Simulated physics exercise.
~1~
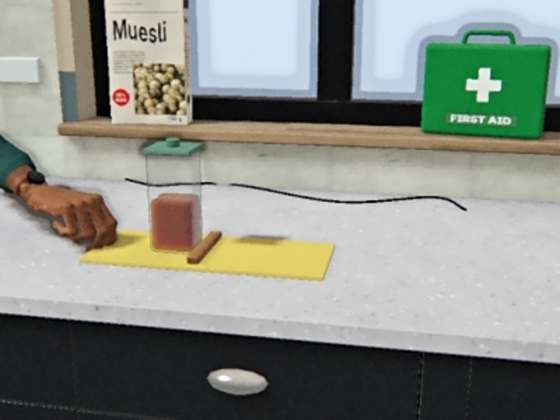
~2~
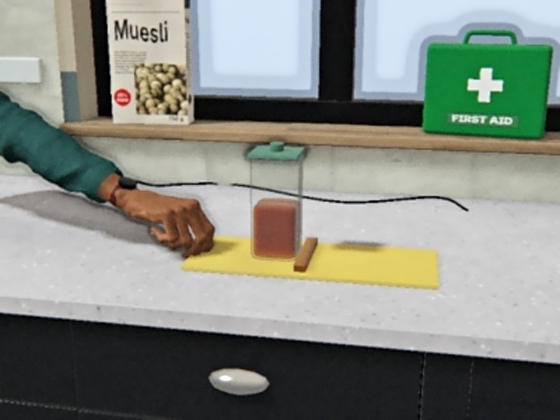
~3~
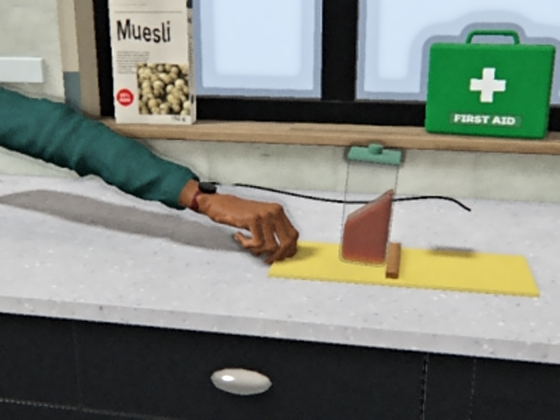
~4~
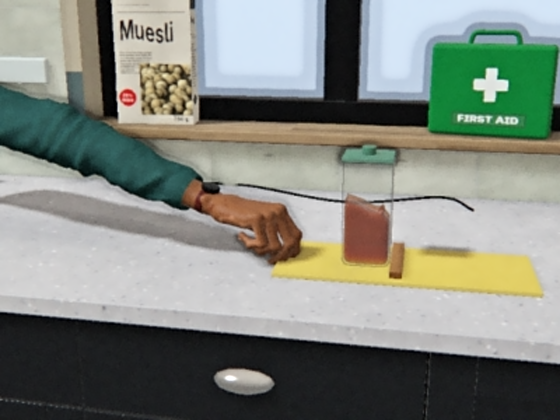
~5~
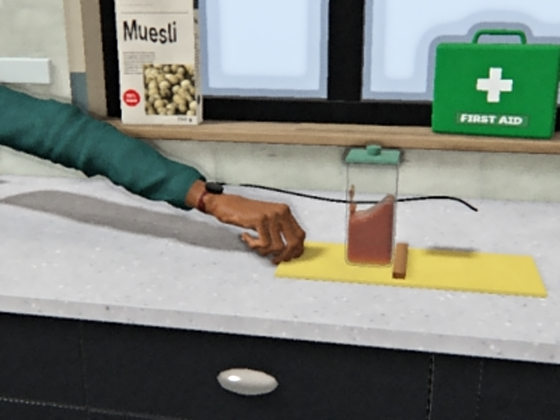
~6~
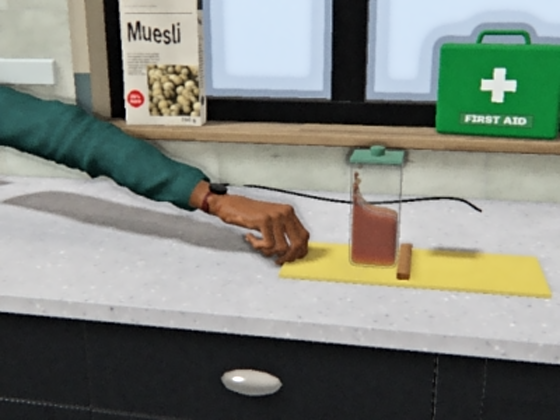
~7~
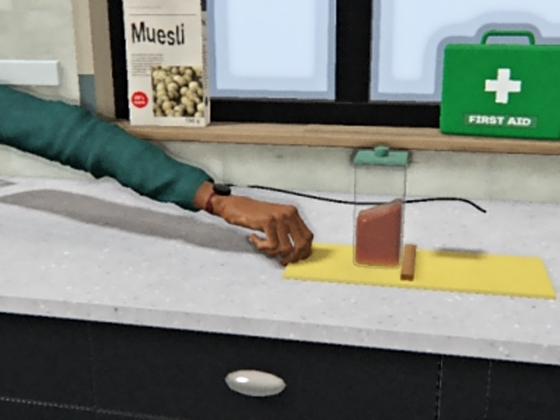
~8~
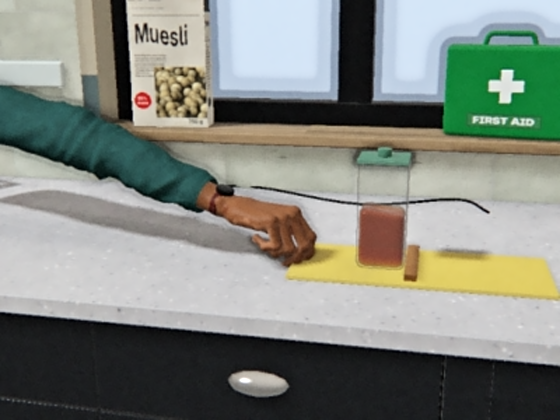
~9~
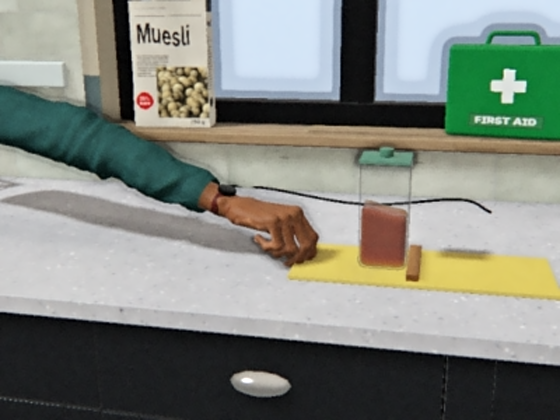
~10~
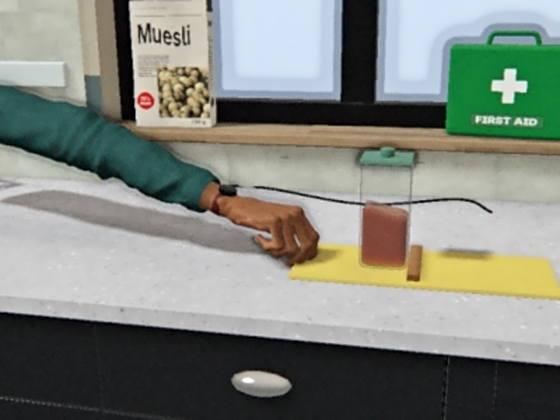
A hand in a teal sleeve reaches from the left across a pale speckled worktop, seen from the front below a window. It pushes a yellow board carrying a clear flask with a green cap and reddish-brown liquid, a small brown strip standing just right of the flask. A muesli box and a green first aid case sit on the sill. The board glides right, then stops abruptly, and the flask tips slightly toward the strip as the liquid surges up its right side. The flask settles back, the liquid sloshes left, then calms, leaving the flask upright.
